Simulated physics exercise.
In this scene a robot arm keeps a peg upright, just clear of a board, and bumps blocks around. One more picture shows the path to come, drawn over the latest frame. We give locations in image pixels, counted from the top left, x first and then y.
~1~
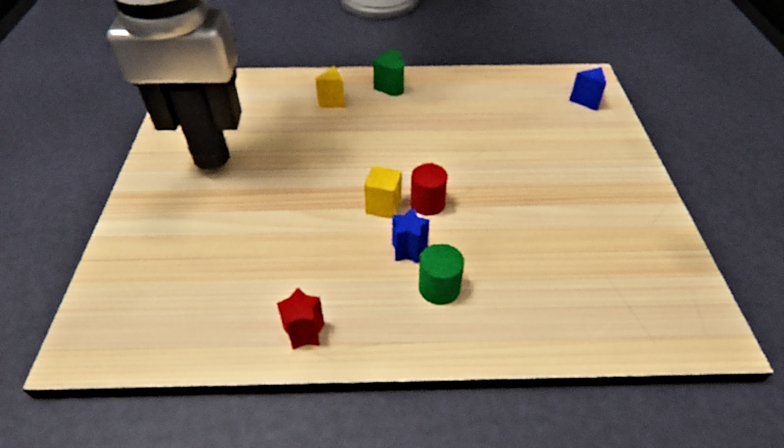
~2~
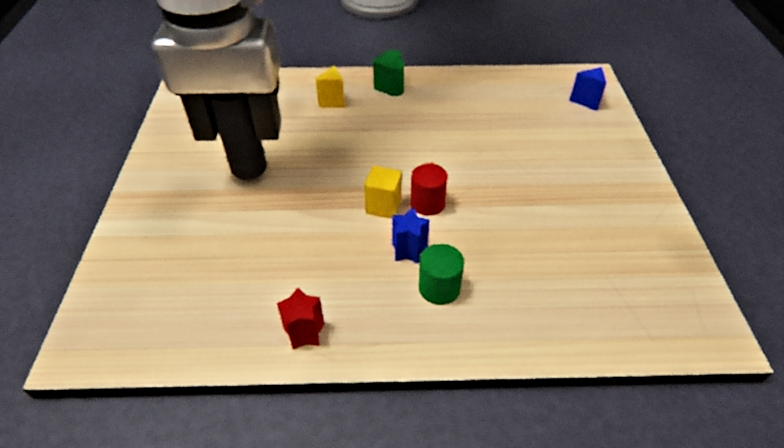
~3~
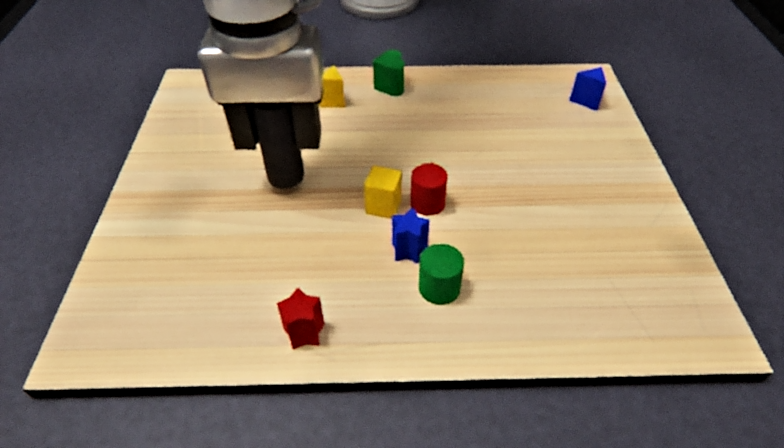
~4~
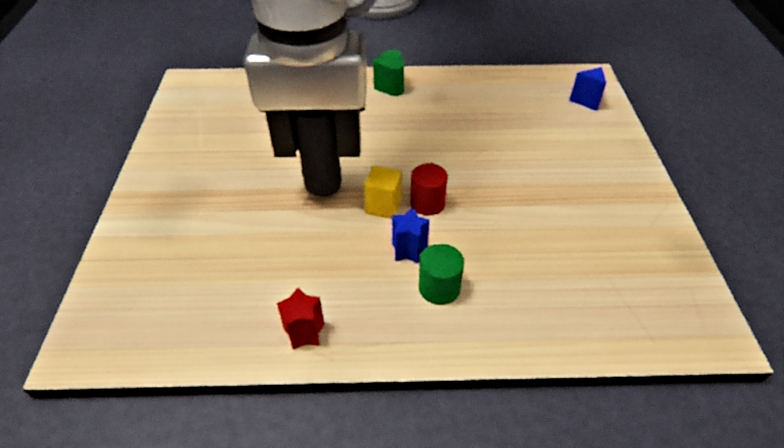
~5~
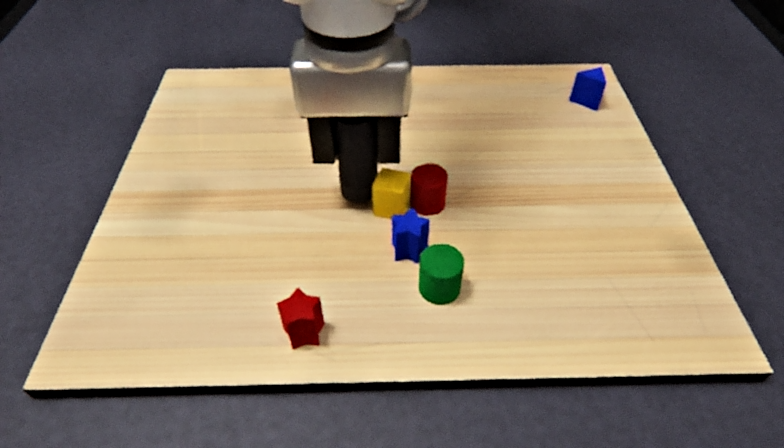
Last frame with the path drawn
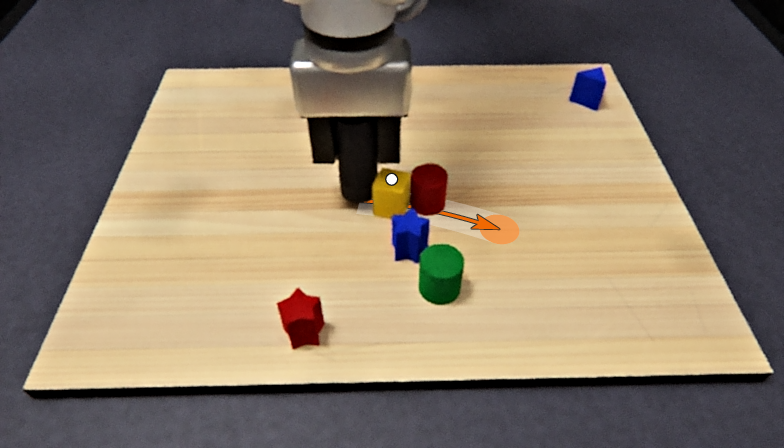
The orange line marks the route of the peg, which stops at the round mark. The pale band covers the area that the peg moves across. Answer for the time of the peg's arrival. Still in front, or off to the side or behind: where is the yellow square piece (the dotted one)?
As far as I can tell, the yellow square piece is still leading the way in front of the peg.
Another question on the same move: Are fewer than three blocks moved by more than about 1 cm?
I'd say yes.
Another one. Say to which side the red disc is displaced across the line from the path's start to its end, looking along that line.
It's set to shift left.
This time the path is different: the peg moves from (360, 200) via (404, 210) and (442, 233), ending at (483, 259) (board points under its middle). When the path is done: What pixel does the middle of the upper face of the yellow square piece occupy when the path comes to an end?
I'd place it at (502, 201), taking the centre of its top.
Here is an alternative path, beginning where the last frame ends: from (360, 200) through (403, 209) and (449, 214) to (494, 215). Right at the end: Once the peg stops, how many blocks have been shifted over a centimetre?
Here I'd predict two blocks moving more than 1 cm.
Drawn move, from (360, 200) by way of (429, 210) to (499, 229); the dot is on the yellow square piece.
What follows on the original path. One third of the way, peg at (407, 197); yellow square piece at (441, 187); red disc at (477, 176).
Two thirds of the way, peg at (454, 206); yellow square piece at (486, 205), turned 25° clockwise; red disc at (490, 176).
At the end, peg at (502, 220); yellow square piece at (530, 226), turned 55° clockwise; blue star still; red disc at (514, 175).
